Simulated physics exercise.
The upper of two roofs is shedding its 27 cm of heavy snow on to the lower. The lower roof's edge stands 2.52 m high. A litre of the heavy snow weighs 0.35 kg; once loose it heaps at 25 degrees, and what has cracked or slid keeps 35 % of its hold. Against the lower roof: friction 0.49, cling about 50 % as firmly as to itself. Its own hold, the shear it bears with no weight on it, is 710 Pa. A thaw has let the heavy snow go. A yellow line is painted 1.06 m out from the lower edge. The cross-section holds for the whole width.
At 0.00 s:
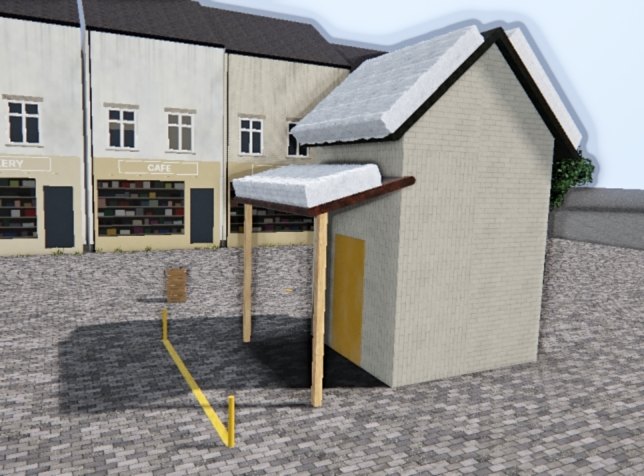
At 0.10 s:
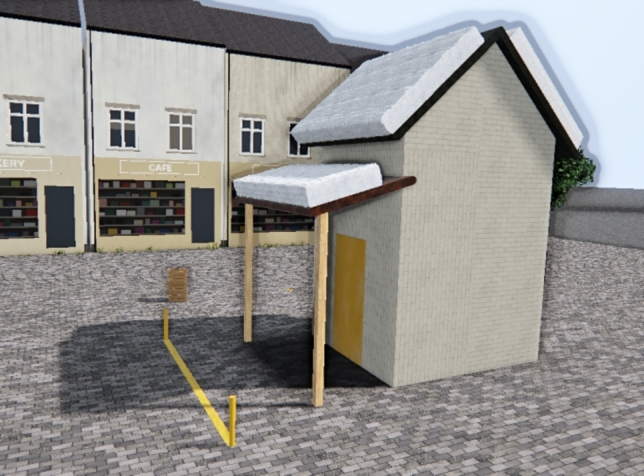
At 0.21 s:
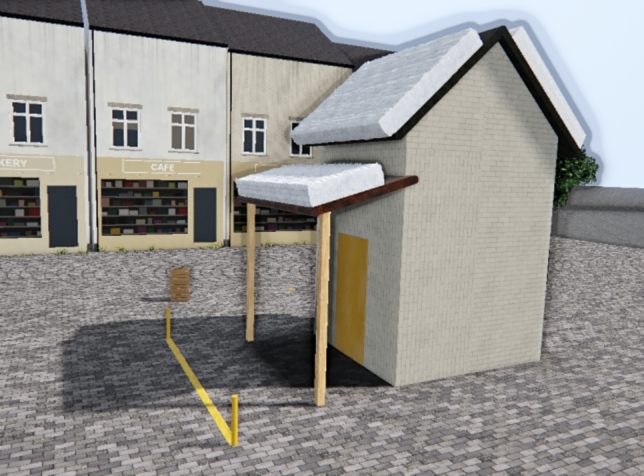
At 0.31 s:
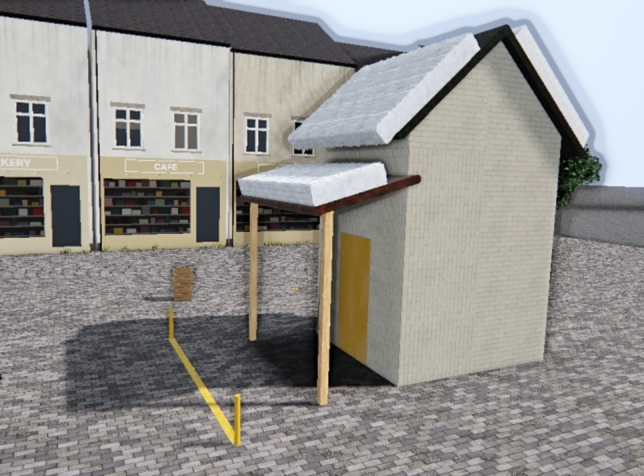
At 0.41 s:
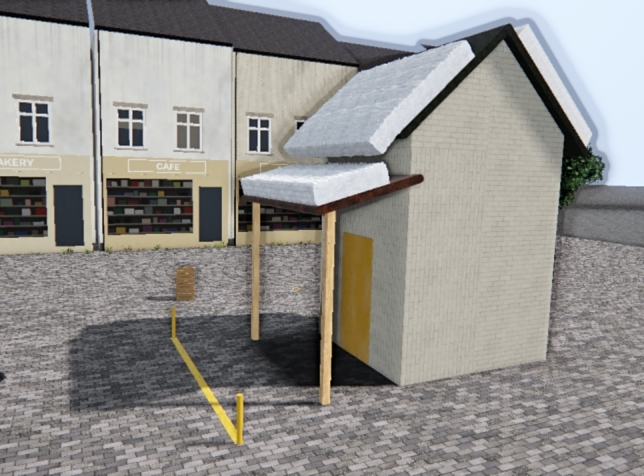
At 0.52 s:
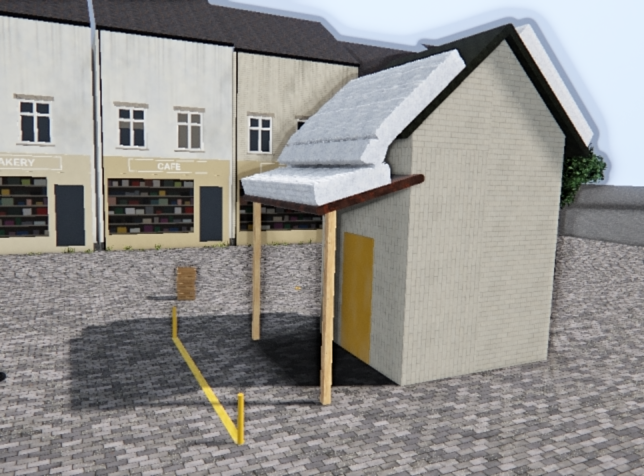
A thick slab of snow slides down the left slope of a small pale brick building's dark roof, slowly at first, in a paved square seen from slightly above. Below it, a snow-covered lean-to on wooden posts shelters a yellow door, with a yellow line on the ground at left and cream shopfronts behind. The slab slips further, baring dark roof near the ridge, and cracks as its lower edge reaches the lean-to's snow, while the view shifts slightly left.
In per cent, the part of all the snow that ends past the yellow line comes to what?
About 31 %.
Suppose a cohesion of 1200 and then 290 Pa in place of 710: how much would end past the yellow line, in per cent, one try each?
In turn about 20 %, 50 %.
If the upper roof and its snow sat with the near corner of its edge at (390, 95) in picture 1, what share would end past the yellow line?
Then about 60 %.
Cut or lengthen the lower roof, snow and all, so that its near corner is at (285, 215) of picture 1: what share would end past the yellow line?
It would be near 20 %.
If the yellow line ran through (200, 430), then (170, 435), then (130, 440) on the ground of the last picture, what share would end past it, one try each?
In that order: 22 %, 14 %, 4 %.
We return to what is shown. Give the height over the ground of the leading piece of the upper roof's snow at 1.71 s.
About 0.0 m.
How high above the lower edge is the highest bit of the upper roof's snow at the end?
Roughly 0.6 m.
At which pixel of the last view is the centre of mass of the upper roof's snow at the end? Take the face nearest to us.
Near (251, 333).
After 1.06 s, none is below the lower edge and 0 % is past the line.
After 1.71 s, 50 % is below the lower edge and 18 % is past the line.
After 2.35 s, 59 % is below the lower edge and 31 % is past the line.
After 3.00 s, 59 % is below the lower edge and 31 % is past the line.
After 3.20 s, at the end, 59 % is below the lower edge and 31 % is past the line.
